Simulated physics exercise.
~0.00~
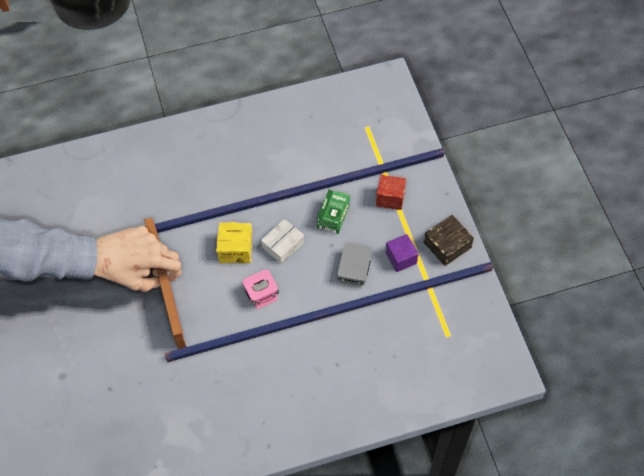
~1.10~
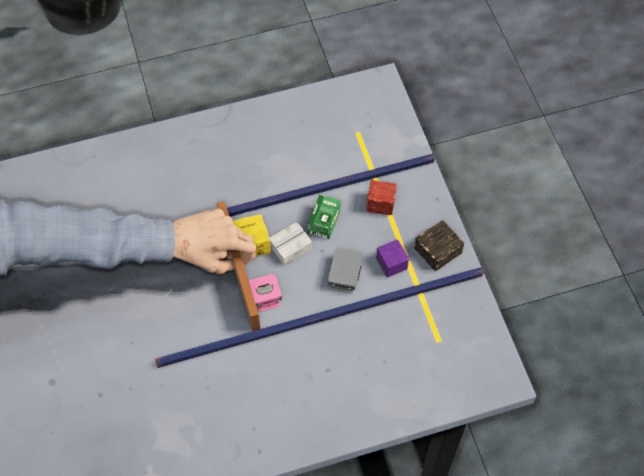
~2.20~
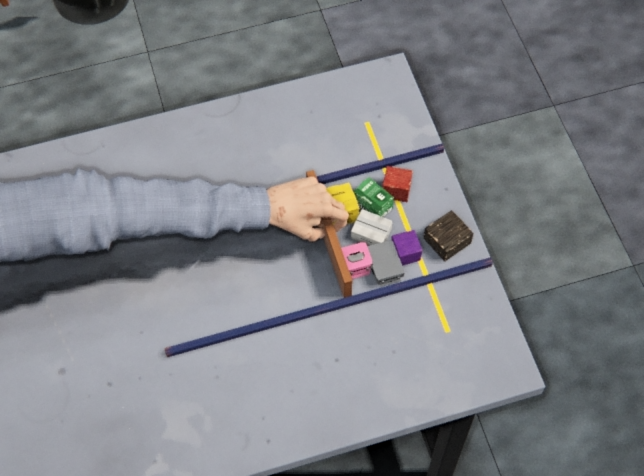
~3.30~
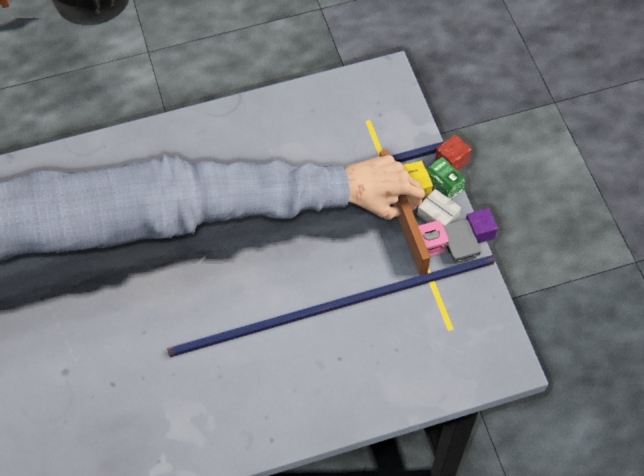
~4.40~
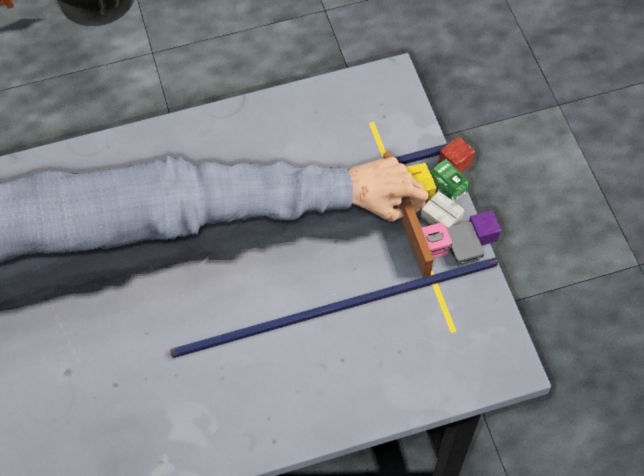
A hand in a pale blue sleeve grips an upright brown board between two dark blue rails on a grey table, seen from above in a slightly swaying view. Ahead lie yellow, white, pink, green, grey, red and purple pieces and a black block near the right end, past a strip of yellow tape. The hand slides the board right, gathering the yellow and pink pieces, then the white, green and grey ones, into a cluster that nudges the red and purple blocks. The black block goes off the end. The board stops by the tape, with red and purple at the table's edge.
